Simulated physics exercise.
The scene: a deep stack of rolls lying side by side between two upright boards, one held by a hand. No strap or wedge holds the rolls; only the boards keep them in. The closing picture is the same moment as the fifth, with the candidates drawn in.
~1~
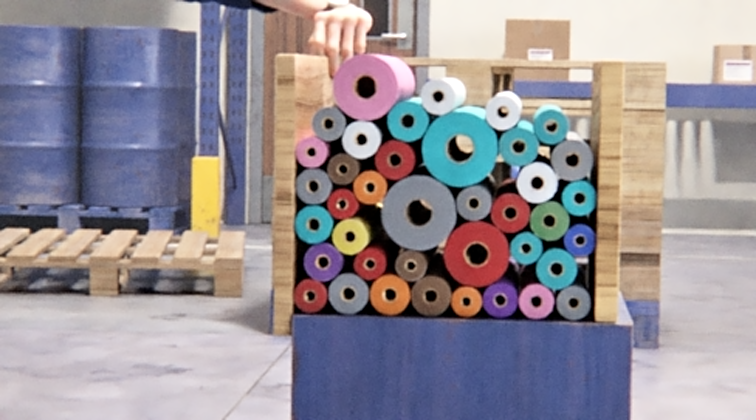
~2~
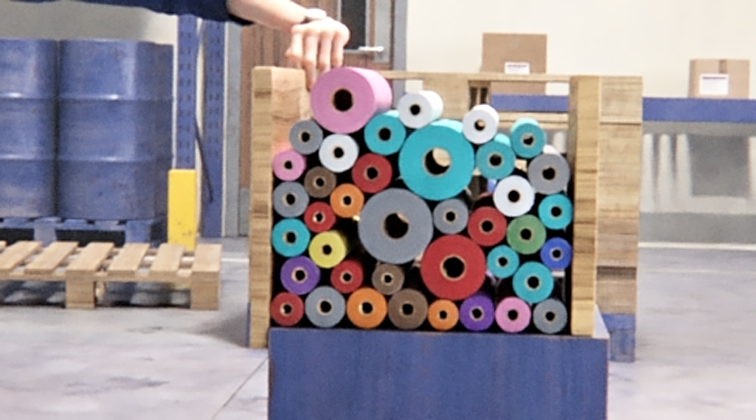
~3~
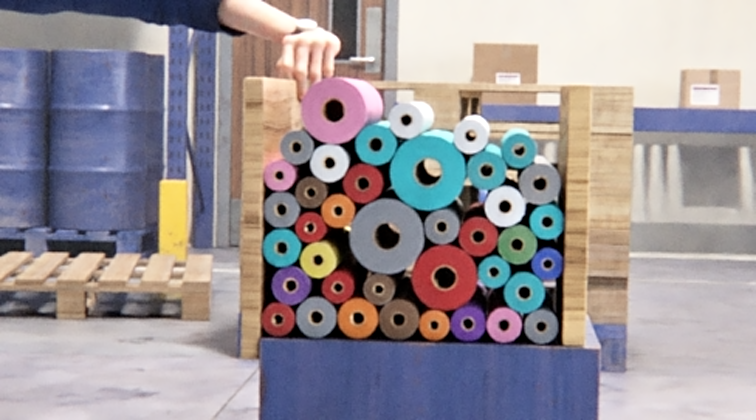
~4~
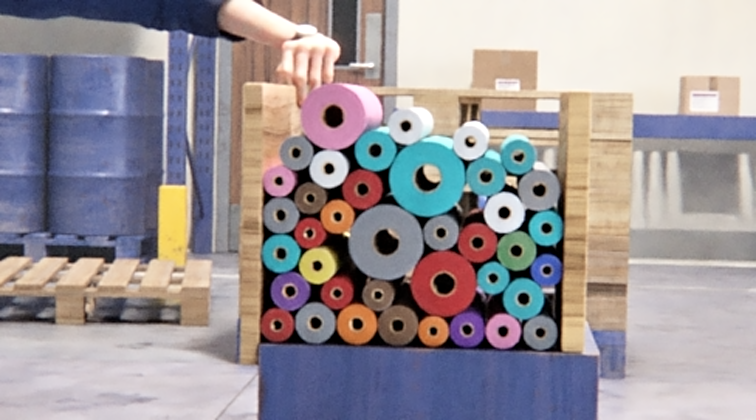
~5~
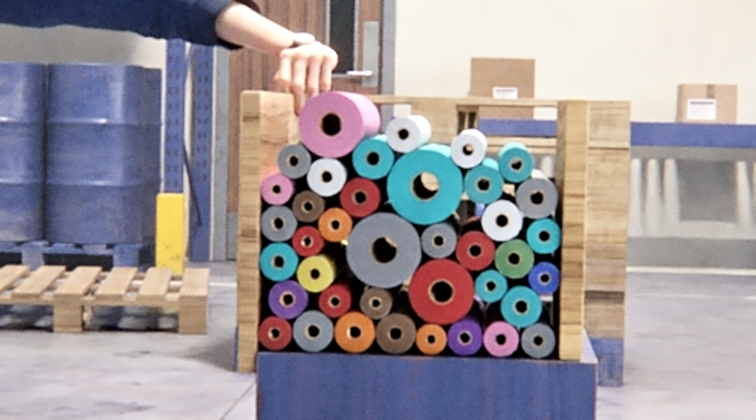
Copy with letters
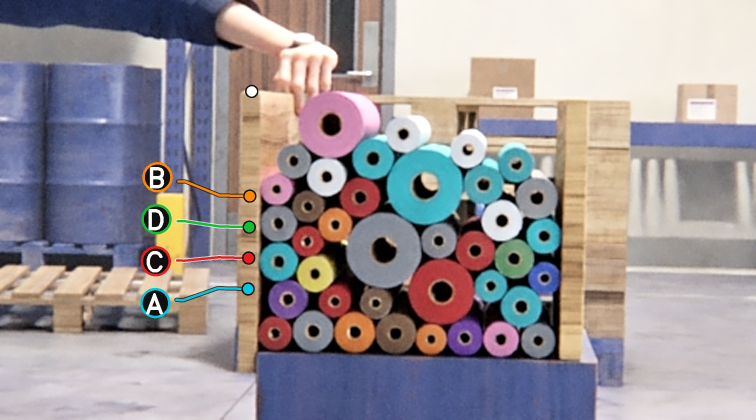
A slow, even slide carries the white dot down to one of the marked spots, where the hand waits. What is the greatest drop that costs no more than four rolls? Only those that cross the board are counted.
The lowest mark that will do is D.
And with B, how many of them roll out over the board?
It comes to none.
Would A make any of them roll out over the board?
At A: Yes.
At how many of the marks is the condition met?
The number is two.
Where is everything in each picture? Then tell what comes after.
The first frame shows a red roll (310, 296); a purple roll (500, 300); a red roll (370, 264).
The second frame shows a red roll (347, 277); a yellow roll (326, 249).
The third frame shows a red roll (479, 236); a grey roll (282, 210).
The fourth frame shows a pink roll (278, 181); a turquoise roll (519, 156).
The fifth frame shows side board (271, 223); a red roll (275, 333); a purple roll (465, 338).
On the marked copy, A at (248, 289); B at (250, 196); C at (249, 258); D at (249, 227); the white dot at (252, 91).
With D. Early on, top of the board (261, 155).
Further on, top of the board (260, 226).
At the end, top of the board (260, 227), two out over the board.
As for the rest, A more than four out over the board; B none out over the board; C more than four out over the board.
